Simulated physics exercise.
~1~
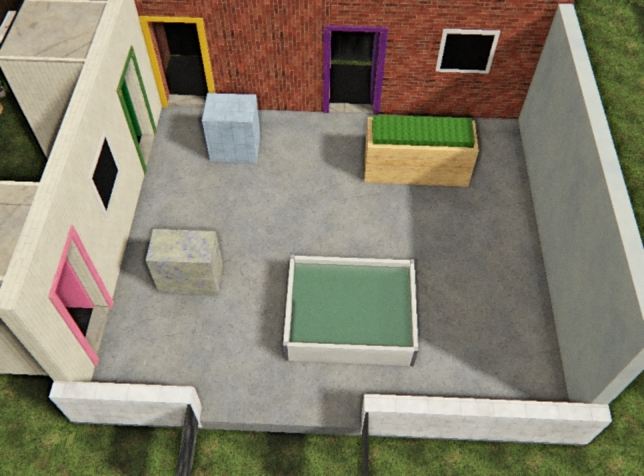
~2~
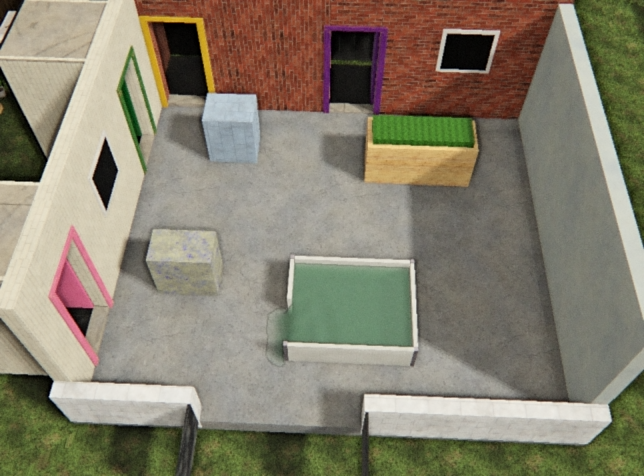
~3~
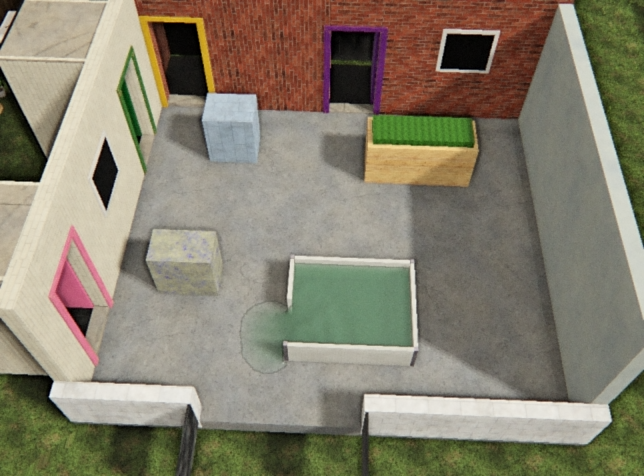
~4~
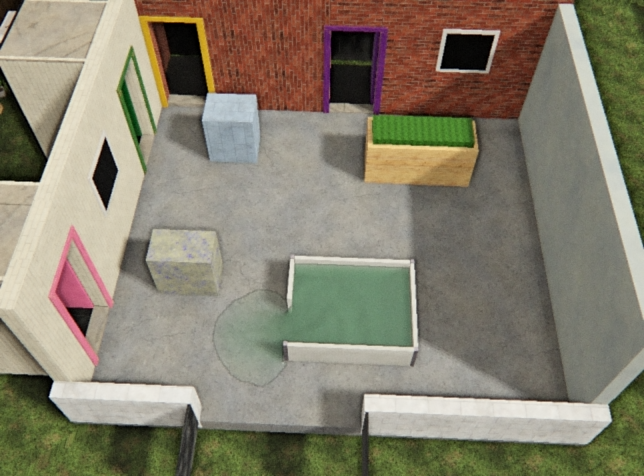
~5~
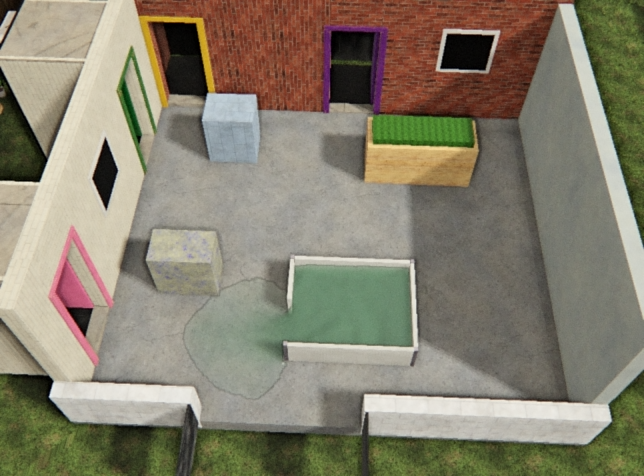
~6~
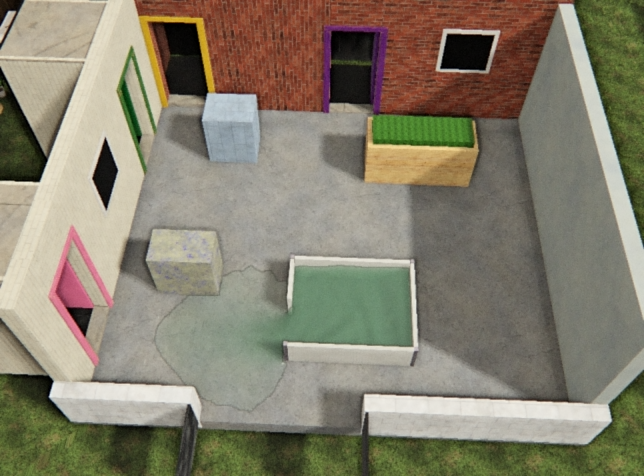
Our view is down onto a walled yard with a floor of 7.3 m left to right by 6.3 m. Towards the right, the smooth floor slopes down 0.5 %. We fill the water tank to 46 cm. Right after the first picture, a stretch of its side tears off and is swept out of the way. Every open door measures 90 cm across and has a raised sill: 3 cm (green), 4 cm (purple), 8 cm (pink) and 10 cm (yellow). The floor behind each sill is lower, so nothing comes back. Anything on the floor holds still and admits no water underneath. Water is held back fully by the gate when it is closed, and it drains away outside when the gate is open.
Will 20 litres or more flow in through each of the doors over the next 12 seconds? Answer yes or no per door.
Green door: No, purple door: No, pink door: Yes, yellow door: No.
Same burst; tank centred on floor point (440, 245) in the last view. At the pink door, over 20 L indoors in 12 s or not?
In that case pink comes out short of the limit.
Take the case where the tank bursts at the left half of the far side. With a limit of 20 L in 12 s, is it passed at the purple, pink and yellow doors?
Result: Purple limit passed, pink limit not passed, yellow limit not passed.
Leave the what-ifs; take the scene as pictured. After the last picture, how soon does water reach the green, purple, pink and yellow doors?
So, green at 3.0 s, then purple at 7.5 s, pink at 0.3 s, and yellow at 4.5 s.
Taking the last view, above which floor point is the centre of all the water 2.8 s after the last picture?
I'd say somewhere around (262, 320).
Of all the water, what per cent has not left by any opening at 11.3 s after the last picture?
Some 74 per cent remains.
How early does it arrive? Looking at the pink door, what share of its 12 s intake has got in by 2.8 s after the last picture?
By that time, around 70 per cent.
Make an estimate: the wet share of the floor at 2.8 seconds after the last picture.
About 20 per cent.
Then, 0.7 s after the last picture water covers 15 % of the floor and is deepest (26 cm) near (283, 343); green door not reached, purple door not reached, pink door 12 cm at the sill, 0 L in, yellow door not reached.
Then, 1.5 s after the last picture water covers 15 % of the floor and is deepest (25 cm) near (90, 388); green door not reached, purple door not reached, pink door 20 cm at the sill, 20 L in, yellow door not reached.
Then, 2.8 s after the last picture water covers 20 % of the floor and is deepest (16 cm) near (111, 401); green door not reached, purple door not reached, pink door 15 cm at the sill, 79 L in, yellow door not reached.
Then, 6.3 s after the last picture water covers 40 % of the floor and is deepest (10 cm) near (151, 380); green door 2 cm at the sill, 0 L in, purple door not reached, pink door 10 cm at the sill, 107 L in, yellow door 6 cm at the sill, 0 L in.
Then, 11.3 s after the last picture water covers 60 % of the floor and is deepest (6 cm) near (184, 393); green door 4 cm at the sill, 5 L in, purple door 3 cm at the sill, 0 L in, pink door 5 cm at the sill, 109 L in, yellow door 4 cm at the sill, 0 L in.
